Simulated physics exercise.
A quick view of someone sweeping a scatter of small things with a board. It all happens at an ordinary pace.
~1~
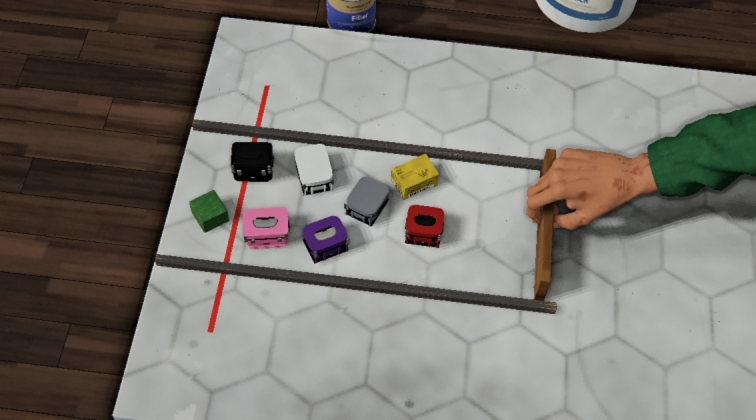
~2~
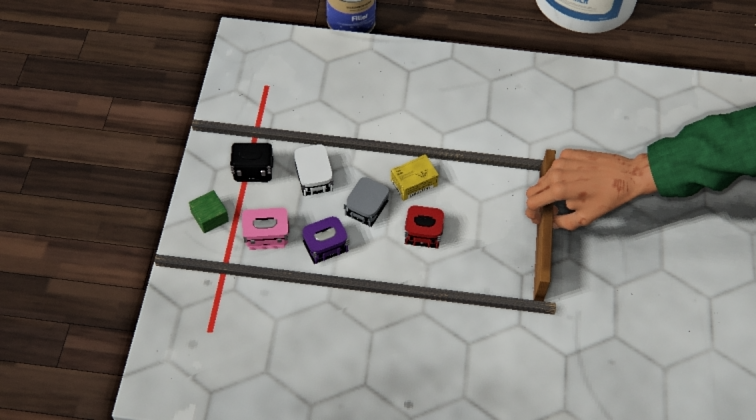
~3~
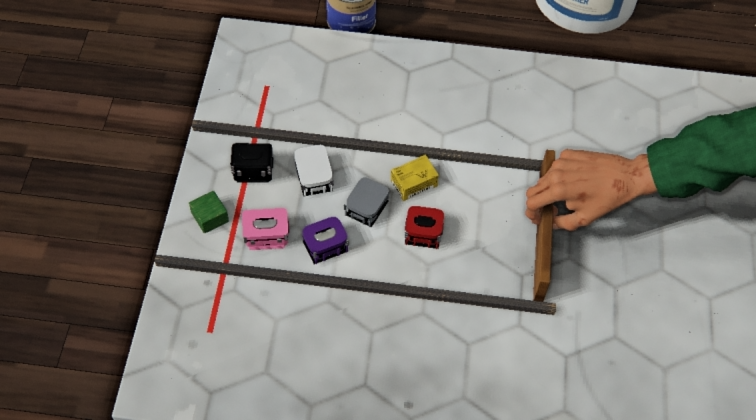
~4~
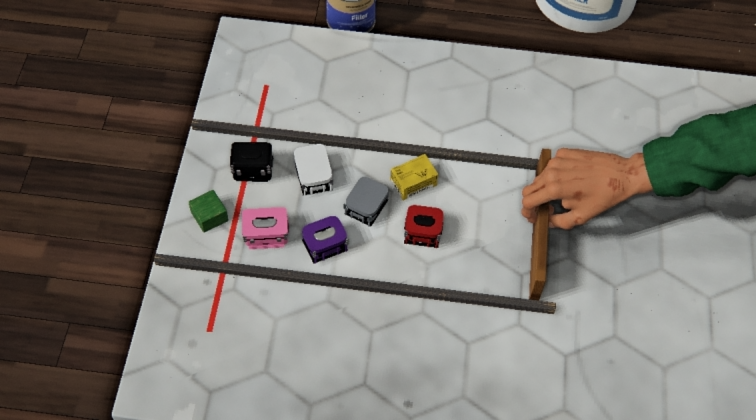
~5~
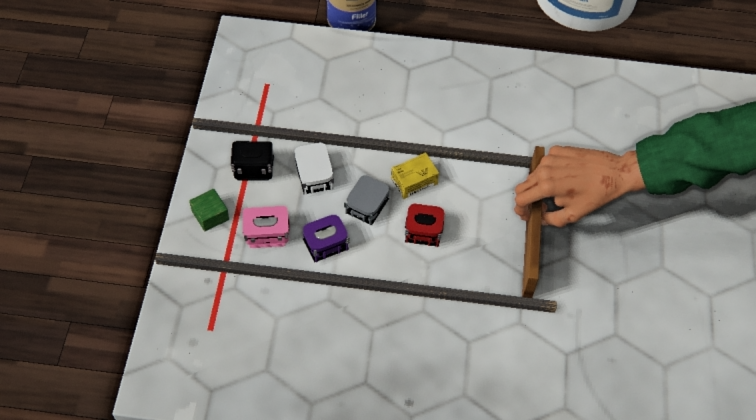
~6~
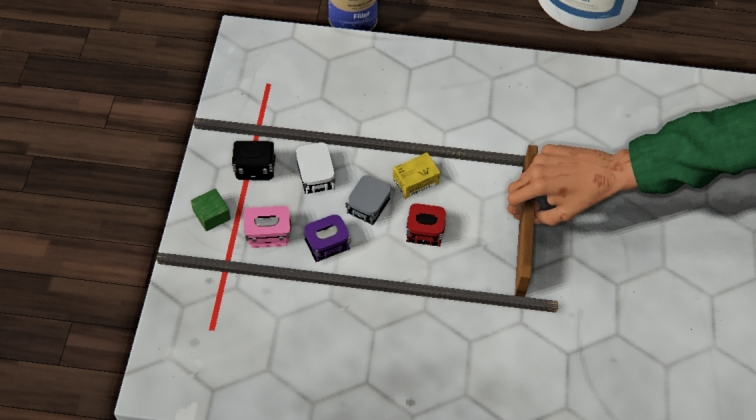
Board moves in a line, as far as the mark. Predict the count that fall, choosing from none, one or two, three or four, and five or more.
The count that fall is one or two.
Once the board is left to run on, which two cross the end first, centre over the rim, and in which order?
Green block, black case.
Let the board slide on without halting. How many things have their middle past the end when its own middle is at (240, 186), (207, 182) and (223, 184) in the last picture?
Per position: 2 / 4 / 4.
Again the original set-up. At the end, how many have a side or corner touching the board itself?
Contact count: 4.
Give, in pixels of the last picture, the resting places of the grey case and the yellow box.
In order, first (224, 175), then (235, 139).
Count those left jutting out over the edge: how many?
Overhang count: 2.
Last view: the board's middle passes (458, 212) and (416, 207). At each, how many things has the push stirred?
I make it 0 at the first spot and 3 at the other.
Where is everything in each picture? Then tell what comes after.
Green block (209, 211); black case (253, 162); pink case (266, 228); board (545, 224); tape (241, 199), in the first picture.
Black case (252, 163); grey case (367, 202), in the second picture.
Pink case (266, 229); white case (314, 171), in the third picture.
Green block (209, 211); yellow box (414, 177), in the fourth picture.
Black case (253, 161); purple case (326, 238), in the fifth picture.
Green block (211, 210); black case (254, 161); pink case (268, 227); board (526, 220); tape (242, 198), in the sixth picture.
Soon after, none off yet; green block at rest near (211, 210); black case at rest near (254, 161); pink case at rest near (268, 227).
After that, none off yet; green block at rest near (211, 210); black case moving near (244, 161); pink case moving near (262, 227).
In the end, the number that fall off is one or two; gone, black case and green block.
